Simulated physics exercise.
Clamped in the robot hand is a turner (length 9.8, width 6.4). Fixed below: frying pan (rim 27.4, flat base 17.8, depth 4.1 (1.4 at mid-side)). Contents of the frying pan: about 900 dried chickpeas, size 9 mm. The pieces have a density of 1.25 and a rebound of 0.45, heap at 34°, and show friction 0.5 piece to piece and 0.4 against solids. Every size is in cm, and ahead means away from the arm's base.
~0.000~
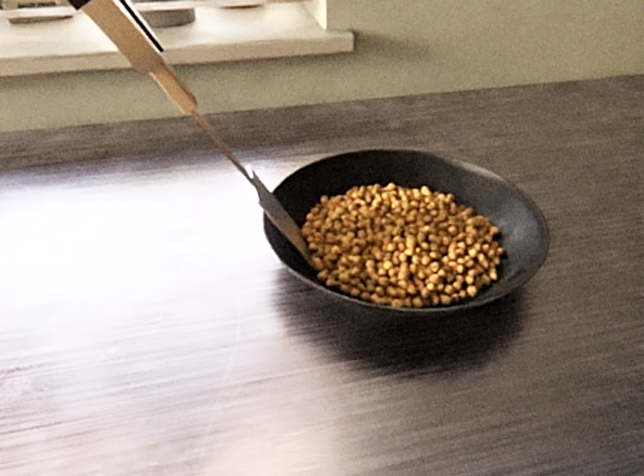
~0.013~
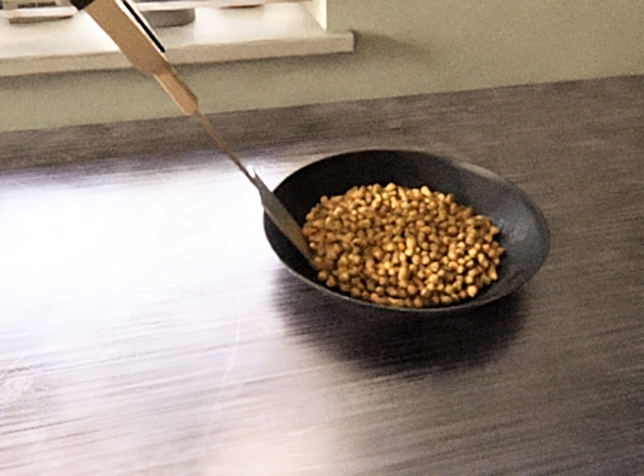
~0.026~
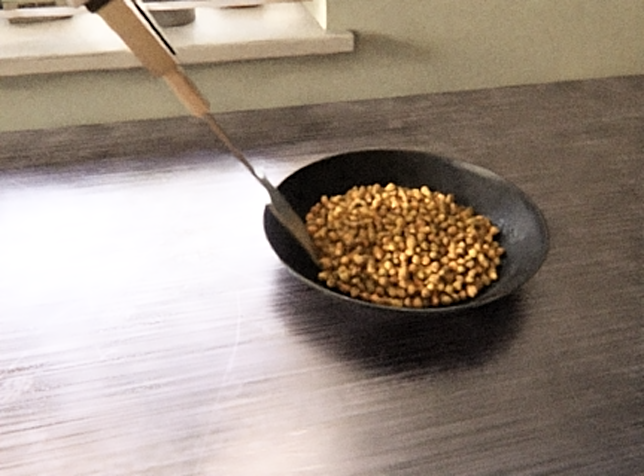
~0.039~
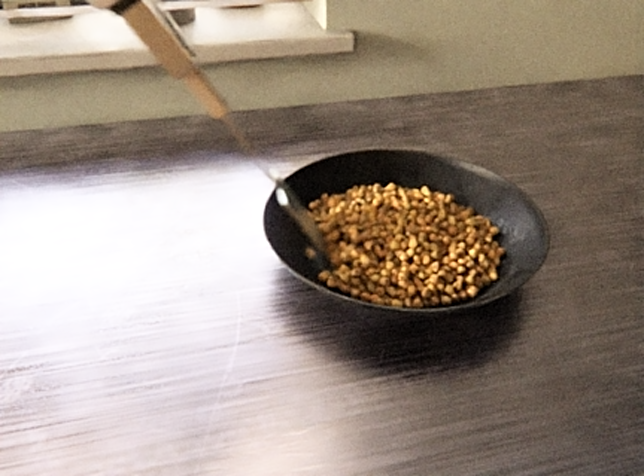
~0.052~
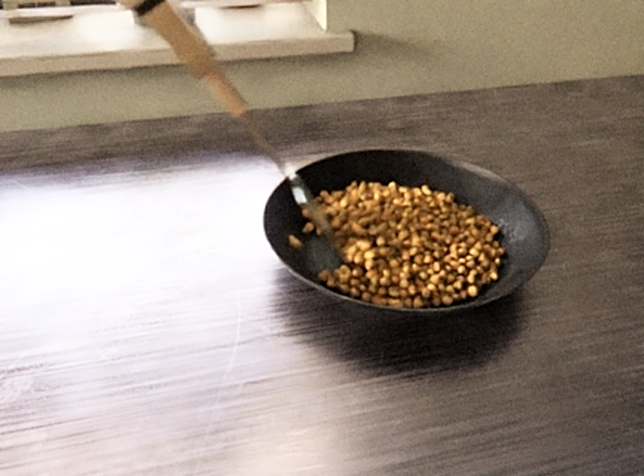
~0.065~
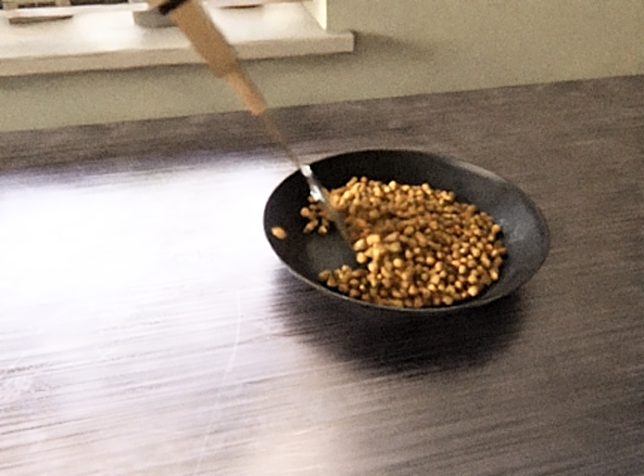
Dark frying pan of dried chickpeas sitting on a wooden table, a turner sliding rightward into the heap and nudging some aside.
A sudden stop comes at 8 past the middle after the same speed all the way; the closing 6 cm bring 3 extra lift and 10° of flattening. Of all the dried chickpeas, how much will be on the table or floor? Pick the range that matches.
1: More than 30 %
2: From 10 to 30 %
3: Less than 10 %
Option 2: From 10 to 30 %.
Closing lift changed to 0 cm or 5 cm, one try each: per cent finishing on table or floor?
First try around 10 percent, second try around 15 percent.
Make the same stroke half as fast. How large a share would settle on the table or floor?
Approx. 5 per cent.
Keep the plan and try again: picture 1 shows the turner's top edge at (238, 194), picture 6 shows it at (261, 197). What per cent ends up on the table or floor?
Roughly 0 %.
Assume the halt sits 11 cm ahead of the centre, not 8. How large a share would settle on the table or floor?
Result: Approx. 25 %.
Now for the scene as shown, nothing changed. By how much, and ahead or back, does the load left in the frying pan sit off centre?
Offset forward: Around 3.5 cm.
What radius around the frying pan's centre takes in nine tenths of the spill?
That works out to near 65 cm.
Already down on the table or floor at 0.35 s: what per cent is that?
Some 15 per cent of the load.
After 0.10 s, sloping 60°, highest piece 8 above the table; 899 in the frying pan, 1 on the blade or in flight.
After 0.13 s, sloping 57°, highest piece 9 above the table; 899 in the frying pan, 1 on the blade or in flight.
After 0.35 s, sloping 50°, highest piece 4 above the table; 770 in the frying pan, 128 on the table or floor, 2 on the blade or in flight.
After 1.40 s, sloping 50°, highest piece 4 above the table; 770 in the frying pan, 130 on the table or floor.
At rest, 770 in the frying pan, 130 on the table or floor. That is 14 % on the table or floor.
